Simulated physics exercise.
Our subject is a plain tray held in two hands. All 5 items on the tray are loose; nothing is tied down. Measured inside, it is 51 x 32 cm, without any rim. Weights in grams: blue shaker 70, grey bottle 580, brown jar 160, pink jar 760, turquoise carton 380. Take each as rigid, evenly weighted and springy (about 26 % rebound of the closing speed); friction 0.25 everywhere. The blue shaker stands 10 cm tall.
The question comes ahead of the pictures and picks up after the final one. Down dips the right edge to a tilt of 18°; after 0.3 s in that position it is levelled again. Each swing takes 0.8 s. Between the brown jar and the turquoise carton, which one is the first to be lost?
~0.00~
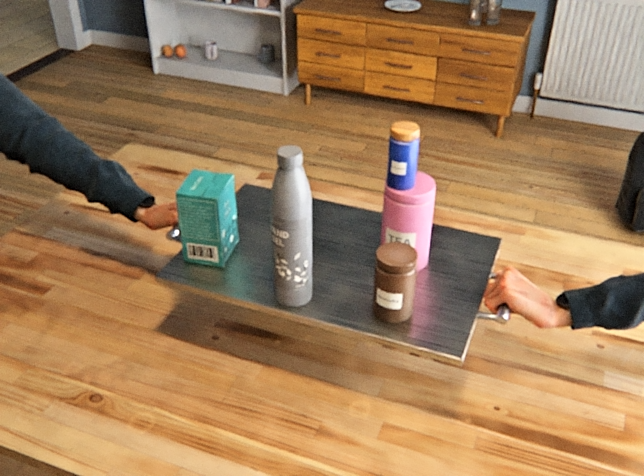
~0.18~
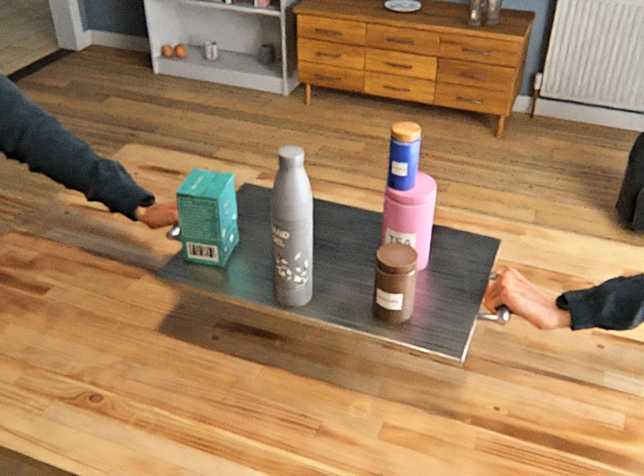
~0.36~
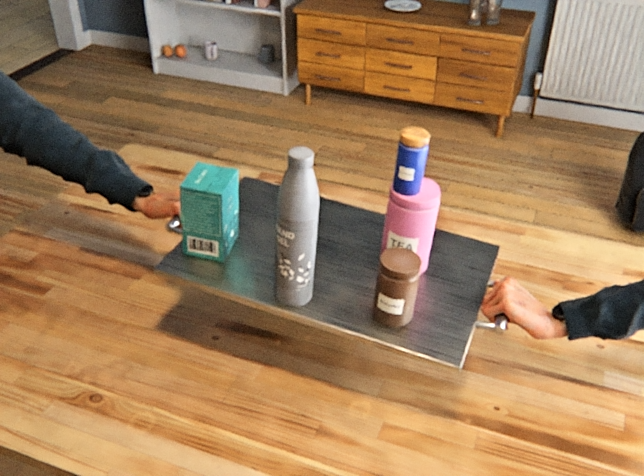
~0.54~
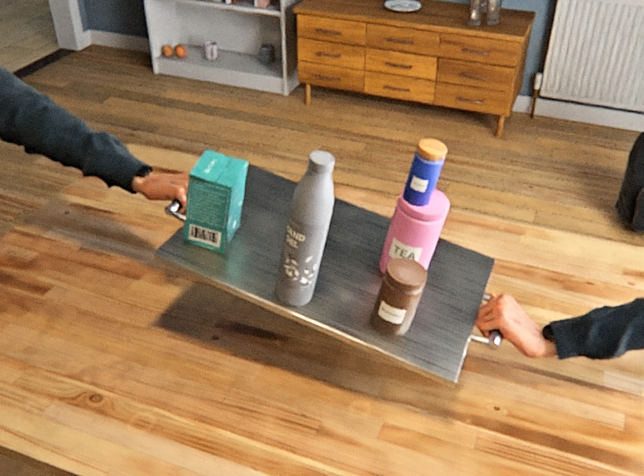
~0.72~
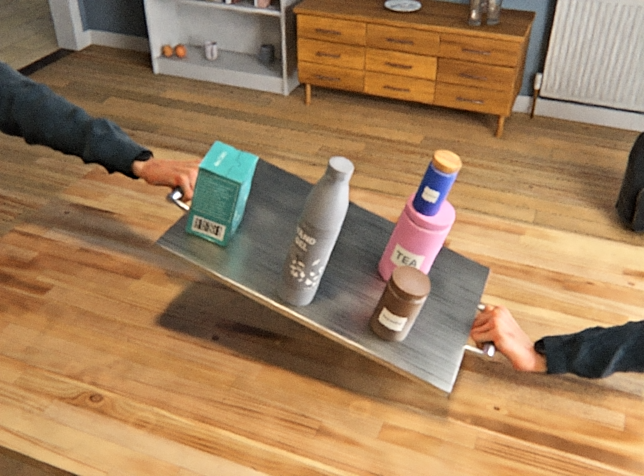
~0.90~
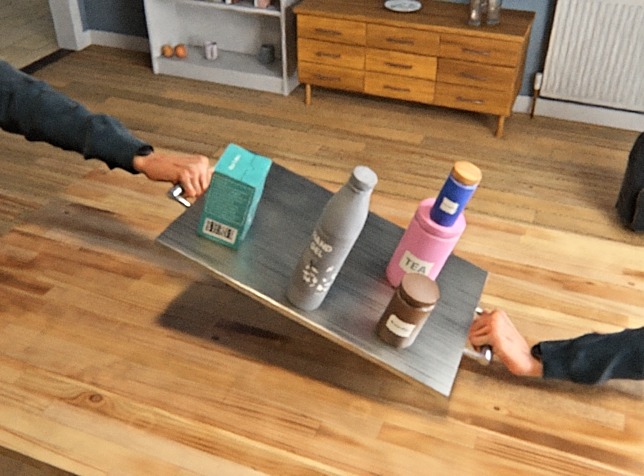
It is the former of the pair.
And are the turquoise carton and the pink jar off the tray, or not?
Turquoise carton: In bounds; pink jar: Out of bounds.
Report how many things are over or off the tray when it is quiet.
That gives 4.
After 1.30 s, tray tilted 17°, right edge down; blue shaker and brown jar now off the tray; turquoise carton moved 16 cm near (305, 234); grey bottle on its side.
After 1.50 s, tray tilted 13°, right edge down; grey bottle and pink jar now off the tray; turquoise carton moved 26 cm near (362, 261).
After 1.70 s, tray tilted 5°, right edge down; turquoise carton moved 36 cm near (416, 274).
In the end (2.5 s), off the tray, blue shaker, grey bottle, brown jar and pink jar; not toppled but over 5 cm from the start, turquoise carton. At the end, from the last picture's camera, brown jar near (617, 413), turquoise carton near (436, 272). Brown jar went at 1.24 s; turquoise carton was never lost.
